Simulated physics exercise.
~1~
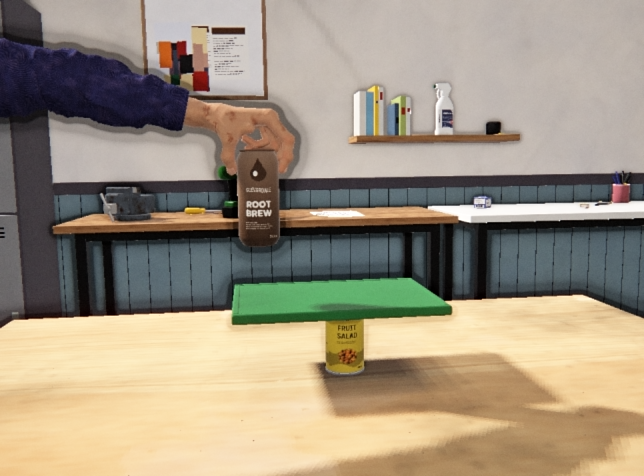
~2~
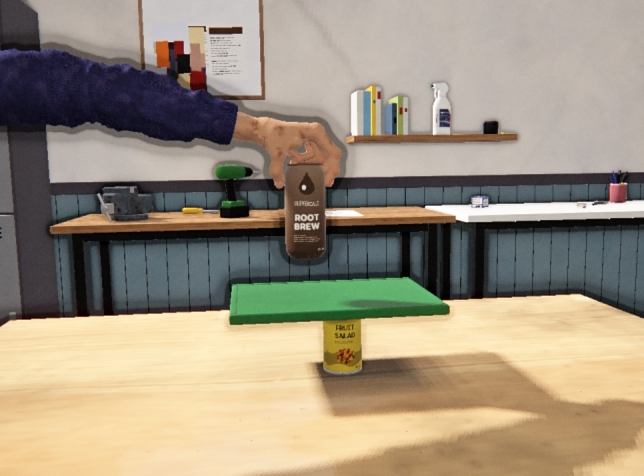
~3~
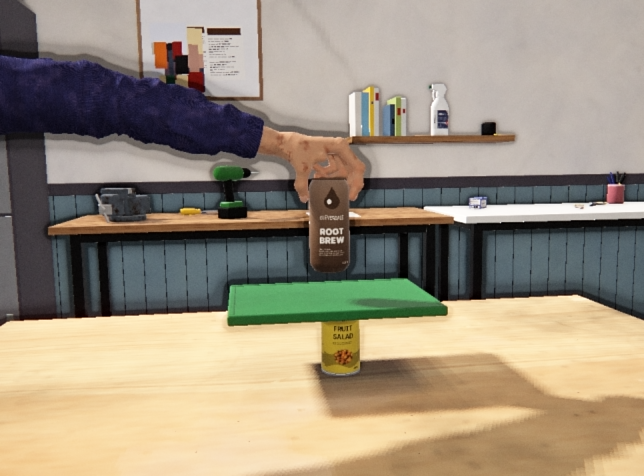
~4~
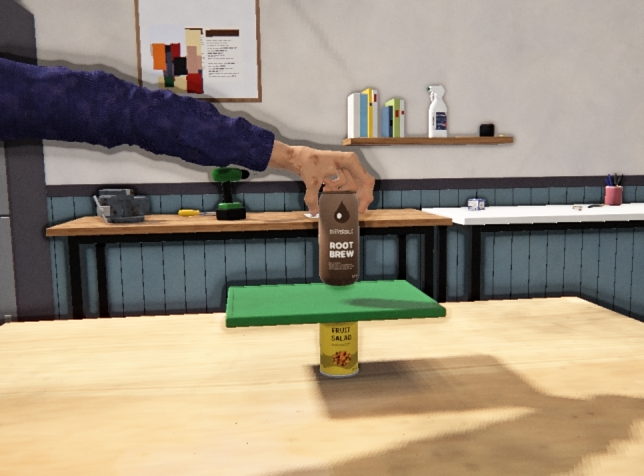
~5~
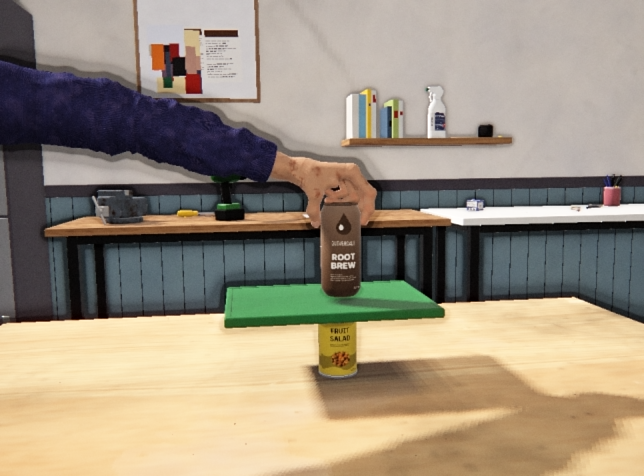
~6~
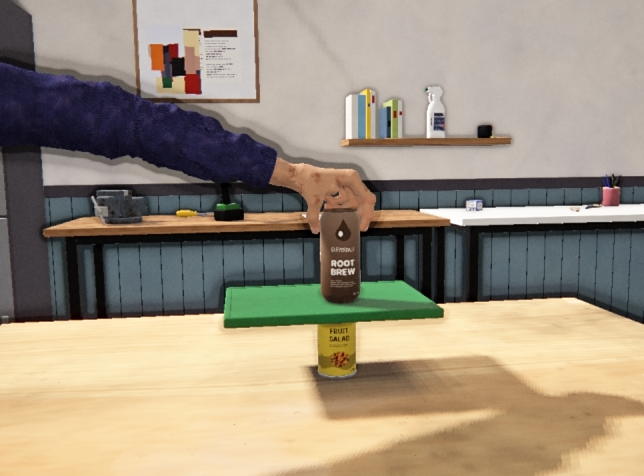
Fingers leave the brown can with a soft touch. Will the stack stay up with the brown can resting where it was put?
Yes.
Then, 0.20 s past the last view, nothing moves.
Then, 0.50 s past the last view, brown can resting near (340, 255).
Finally, all 3 still in place. Final places as the last picture's camera would see them, brown can near (340, 255). The stack keeps its balance.
